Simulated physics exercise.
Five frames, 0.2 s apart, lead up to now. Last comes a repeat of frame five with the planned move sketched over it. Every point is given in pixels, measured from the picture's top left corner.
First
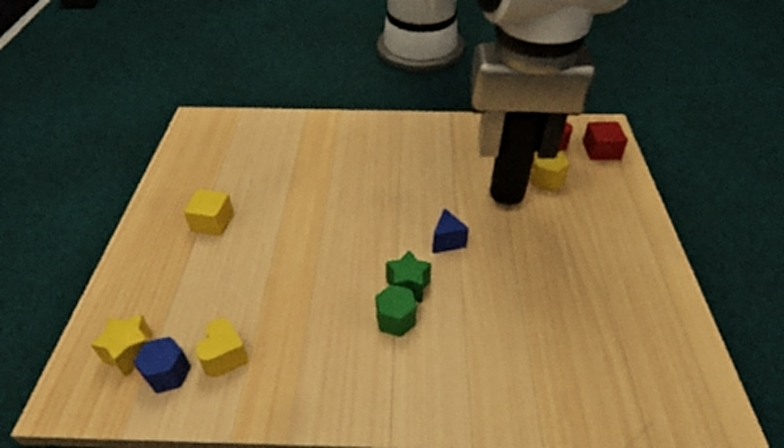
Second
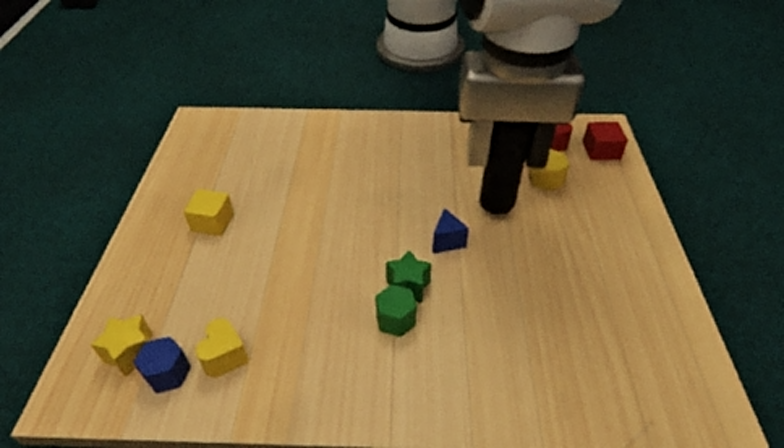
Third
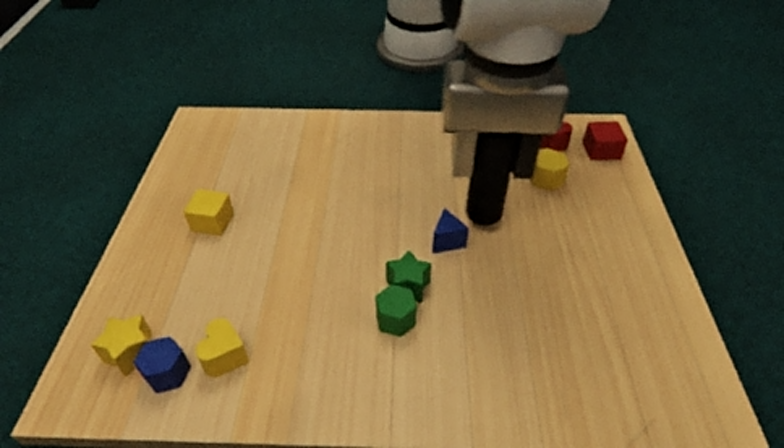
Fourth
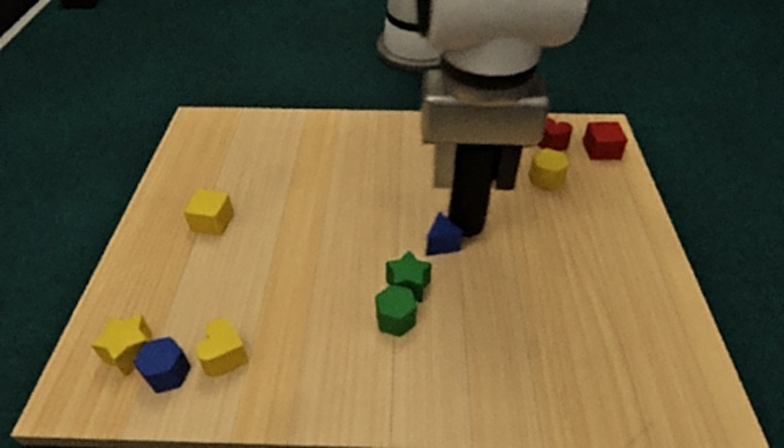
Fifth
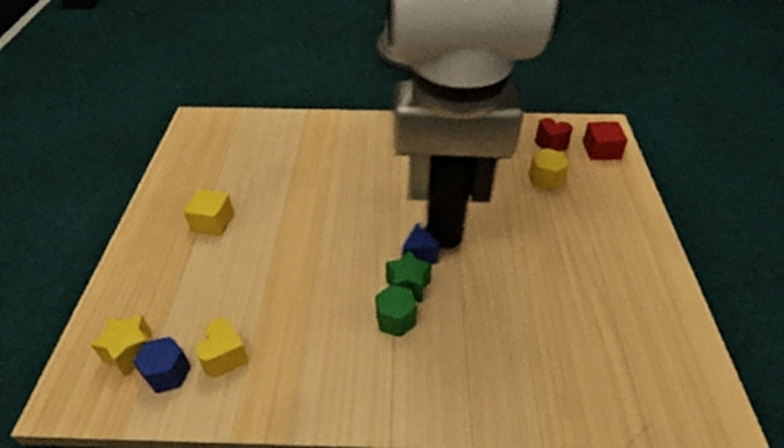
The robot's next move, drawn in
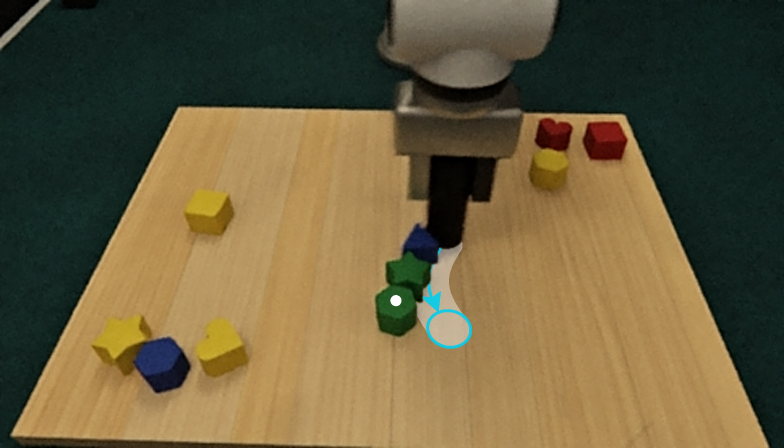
The clip shows a robot arm moving a dark bar left and toward the viewer over a wooden board of coloured blocks, then pushing a blue triangular block left until it sits beside a green star and green hexagonal block.
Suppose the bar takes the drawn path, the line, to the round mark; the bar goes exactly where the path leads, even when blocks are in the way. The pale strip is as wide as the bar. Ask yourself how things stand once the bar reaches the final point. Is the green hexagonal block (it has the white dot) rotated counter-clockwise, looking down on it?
Yes
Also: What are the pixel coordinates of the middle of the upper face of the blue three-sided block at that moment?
I'd expect the centre of its top face to be at (398, 244).
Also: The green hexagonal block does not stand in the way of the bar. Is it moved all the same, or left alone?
Moved off its spot.
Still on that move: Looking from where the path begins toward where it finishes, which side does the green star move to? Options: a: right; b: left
That would be a.
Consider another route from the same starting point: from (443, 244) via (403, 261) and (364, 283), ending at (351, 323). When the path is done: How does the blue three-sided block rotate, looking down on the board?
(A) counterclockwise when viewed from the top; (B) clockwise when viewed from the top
The one that fits is B, clockwise when viewed from the top.
The drawn path runs from (443, 244) over (430, 269) and (432, 299) to (449, 328); the dot is on the green hexagonal block.
On the path given first. One third of the way, bar (431, 260); green hexagonal block (395, 307); green star (398, 272), turned 20° anticlockwise; blue three-sided block (399, 244), turned 30° clockwise.
Two thirds of the way, bar (433, 290); green hexagonal block (383, 320), turned 40° anticlockwise; green star (390, 283), turned 30° clockwise; blue three-sided block (398, 244), turned 35° clockwise.
At the end, bar (450, 320); green hexagonal block (383, 320), turned 40° anticlockwise; green star (391, 283), turned 35° clockwise; blue three-sided block (398, 244), turned 35° clockwise.
